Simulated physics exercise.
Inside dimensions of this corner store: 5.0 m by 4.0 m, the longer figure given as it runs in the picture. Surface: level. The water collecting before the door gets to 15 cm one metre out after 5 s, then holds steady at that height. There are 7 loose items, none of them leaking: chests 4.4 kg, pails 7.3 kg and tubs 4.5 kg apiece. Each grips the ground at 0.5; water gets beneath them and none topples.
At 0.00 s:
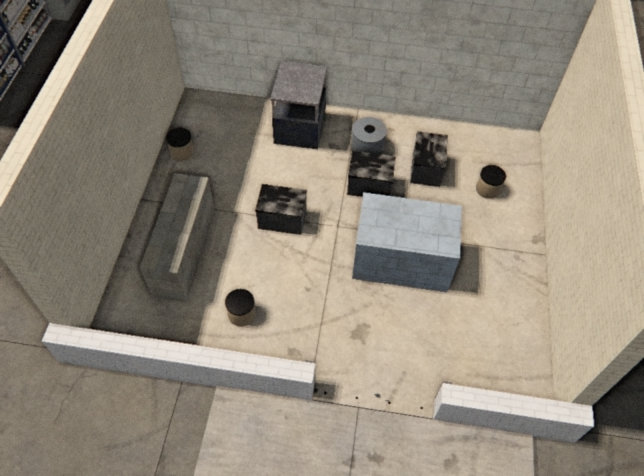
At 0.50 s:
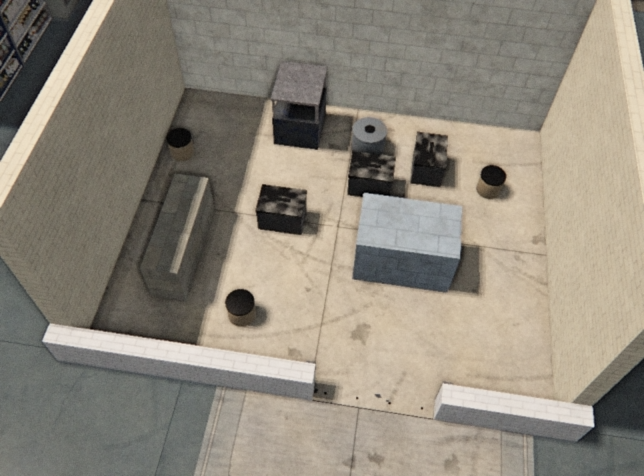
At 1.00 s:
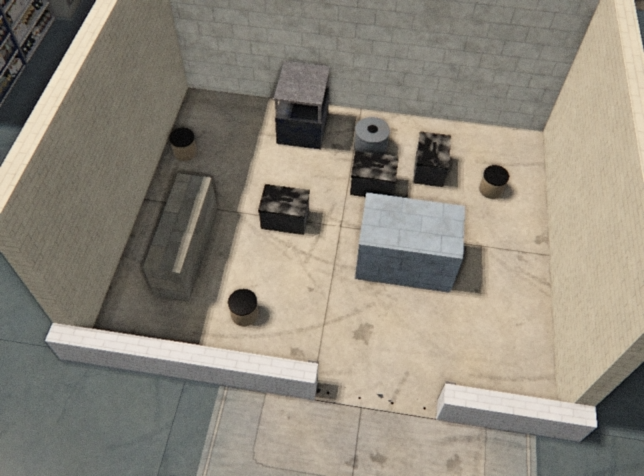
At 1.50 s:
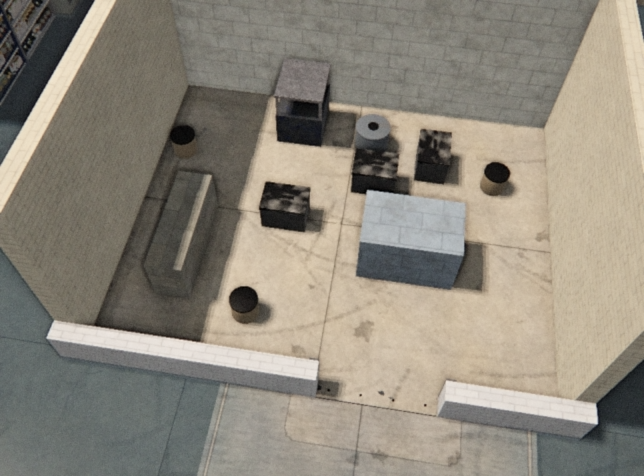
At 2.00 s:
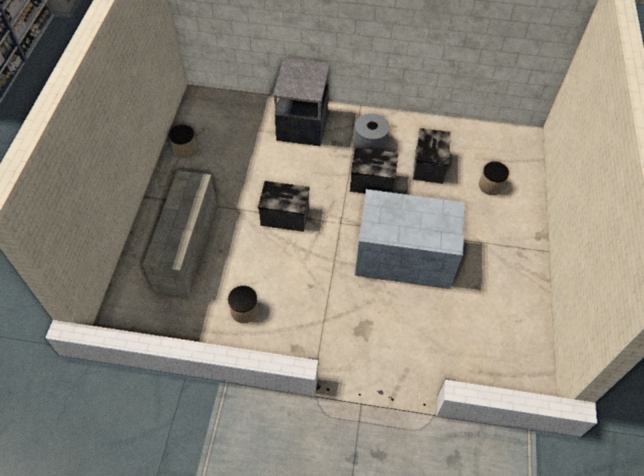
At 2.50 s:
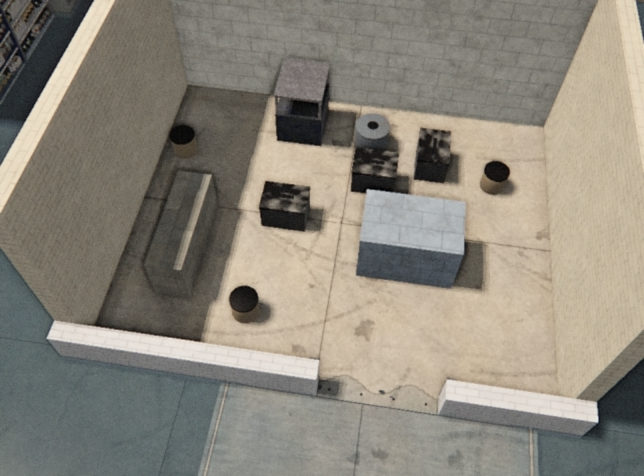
A roofless, pale-walled room with boxes and small round tubs on its floor stayed still, while the ground outside turned bluish and a faint, wavy-edged patch crept up to the gap in the low front wall.
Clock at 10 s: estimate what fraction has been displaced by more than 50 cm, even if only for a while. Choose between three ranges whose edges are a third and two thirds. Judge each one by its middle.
The range is the lowest, under a third.
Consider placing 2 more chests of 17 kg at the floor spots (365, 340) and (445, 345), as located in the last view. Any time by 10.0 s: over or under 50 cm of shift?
Above the limit, then above the limit.
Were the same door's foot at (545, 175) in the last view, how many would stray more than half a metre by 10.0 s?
So the tally would be 5.
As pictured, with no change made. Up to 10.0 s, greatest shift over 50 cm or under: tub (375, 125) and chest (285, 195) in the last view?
First within it, then beyond it.
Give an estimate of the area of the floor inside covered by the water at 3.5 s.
That flooded area is roughly 1.0 m2.
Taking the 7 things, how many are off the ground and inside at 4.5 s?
At that time, 0.
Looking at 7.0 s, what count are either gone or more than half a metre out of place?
The answer is 1.
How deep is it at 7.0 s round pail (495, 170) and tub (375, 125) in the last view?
Depth approx. 0 cm / 0 cm.
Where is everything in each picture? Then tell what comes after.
The first frame shows a chest at (281, 200), on the bottom; a pail at (179, 137), on the bottom; 0.0 m2 under water; 0 of 7 have shifted.
The second frame shows a chest at (281, 200) rests on the ground; a pail at (179, 137) rests on the ground; 0.0 m2 under water; 0 of 7 have shifted.
The third frame shows a chest at (284, 200) rests on the ground; a pail at (182, 137) rests on the ground; 0.0 m2 under water; 0 of 7 have shifted.
The fourth frame shows a chest at (285, 197), on the bottom; a pail at (182, 134), on the bottom; 0.0 m2 under water; 0 of 7 have shifted.
The fifth frame shows a chest at (284, 197) rests on the ground; a pail at (181, 134), on the bottom; 0.0 m2 under water; 0 of 7 have shifted.
The sixth frame shows a chest at (285, 197), on the bottom; a pail at (182, 134) rests on the ground; 0.0 m2 under water; 0 of 7 have shifted.
After 3.5 s 0 of 7 are over 50 cm from their spots; 0 afloat.
After 4.5 s 0 of 7 are over 50 cm from their spots; 0 afloat.
After 7.0 s 1 of 7 are over 50 cm from their spots; 0 afloat.
After 10.0 s 1 of 7 are over 50 cm from their spots, and 1 have been at some point; 1 afloat.
